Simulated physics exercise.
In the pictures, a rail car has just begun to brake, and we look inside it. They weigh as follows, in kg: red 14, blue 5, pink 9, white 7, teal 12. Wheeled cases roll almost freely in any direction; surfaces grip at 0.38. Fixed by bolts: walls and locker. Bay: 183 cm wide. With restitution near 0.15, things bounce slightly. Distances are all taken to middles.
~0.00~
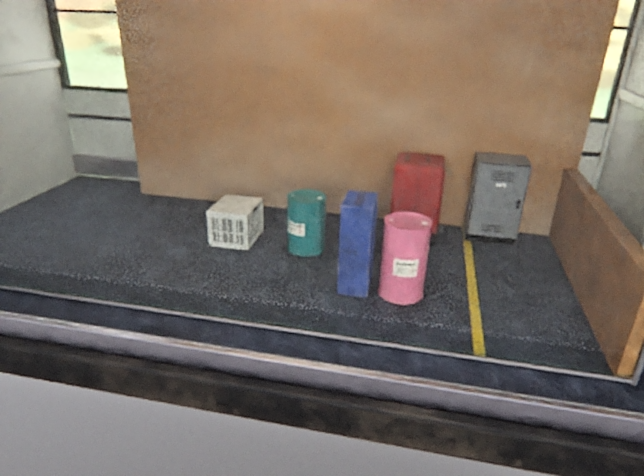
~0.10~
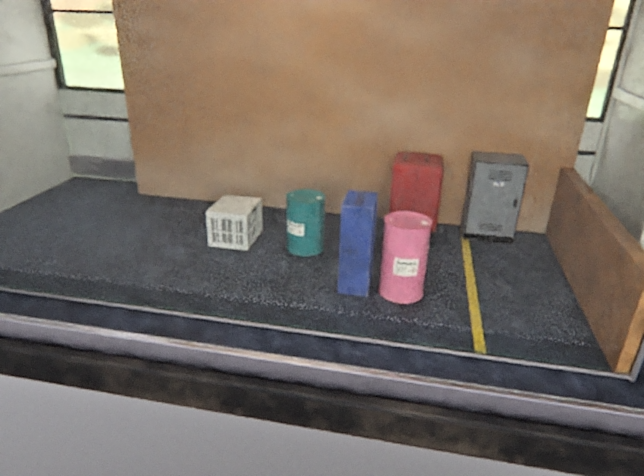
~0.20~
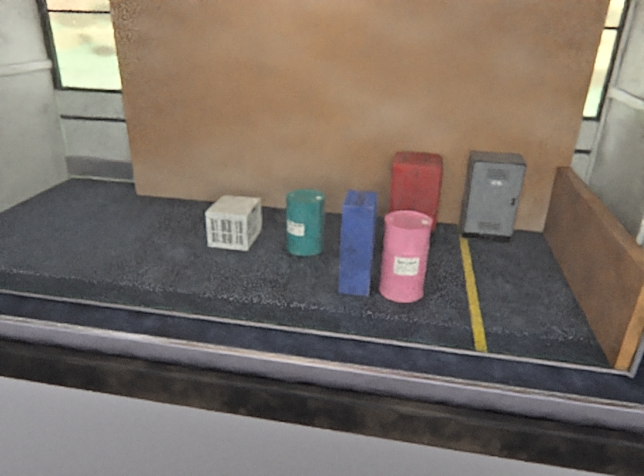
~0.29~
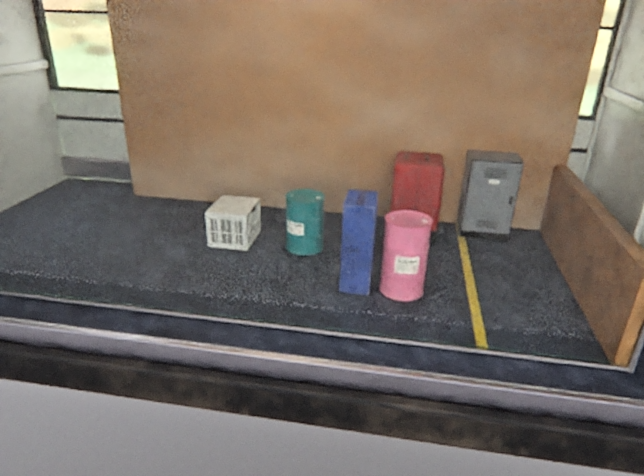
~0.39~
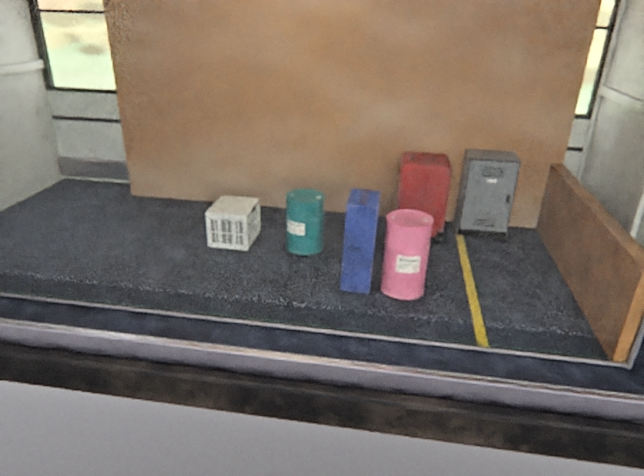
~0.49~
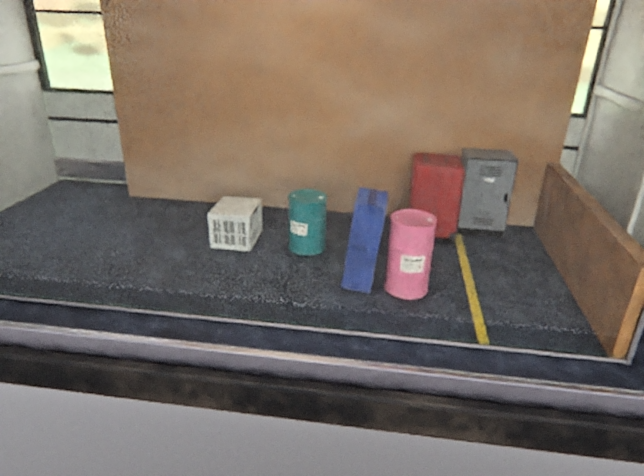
At first, a white crate, a teal drum, a blue box, a pink drum, a red case and a grey locker stand still on the dark floor of a rail car. Then the red case slides right toward the locker, while the blue box leans right and the pink drum shifts slightly right.
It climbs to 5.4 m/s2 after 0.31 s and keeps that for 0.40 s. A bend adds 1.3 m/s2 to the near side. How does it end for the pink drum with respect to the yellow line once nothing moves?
Honestly, it carries over the line.
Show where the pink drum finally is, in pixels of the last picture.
Look roughly at (505, 273) in the final picture.
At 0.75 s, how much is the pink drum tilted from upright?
Tilt: Around 0°.
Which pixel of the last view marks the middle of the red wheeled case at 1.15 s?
In pixels of the last picture, somewhere around (498, 221).
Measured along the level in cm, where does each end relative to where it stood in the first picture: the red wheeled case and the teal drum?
The red wheeled case ends around 110 away and the teal drum around 40.
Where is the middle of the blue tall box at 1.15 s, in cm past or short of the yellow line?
Measured short of the mark: Approx. 40 cm.
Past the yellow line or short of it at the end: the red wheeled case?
Red wheeled case crosses the line.
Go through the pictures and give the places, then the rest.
Pink drum (404, 258), red wheeled case (417, 198), teal drum (306, 222), yellow line (479, 345), in the first frame.
Pink drum (404, 257), red wheeled case (415, 197), teal drum (306, 222), in the second frame.
Pink drum (405, 256), red wheeled case (414, 197), teal drum (305, 222), in the third frame.
Pink drum (405, 255), red wheeled case (416, 197), teal drum (305, 222), in the fourth frame.
Pink drum (406, 254), red wheeled case (422, 197), teal drum (305, 222), in the fifth frame.
Pink drum (410, 254), red wheeled case (434, 198), teal drum (307, 222), yellow line (482, 334), in the sixth frame.
After 0.75 s the pink drum is 27 cm short of the yellow line, tilted 0°, near (436, 259) in the last picture's view; the red wheeled case 16 cm short of the yellow line, tilted 0°.
After 1.15 s the pink drum is 9 cm past the yellow line, tilted 0°, near (495, 269) in the last picture's view.
After 1.65 s the pink drum is 15 cm past the yellow line, tilted 0°, near (505, 271) in the last picture's view; the red wheeled case 33 cm past the yellow line, tilted 0°.
At rest, 2.2 s, red wheeled case crosses the yellow line; blue tall box stops short of the yellow line; pink drum crosses the yellow line; white crate stops short of the yellow line; teal drum stops short of the yellow line.
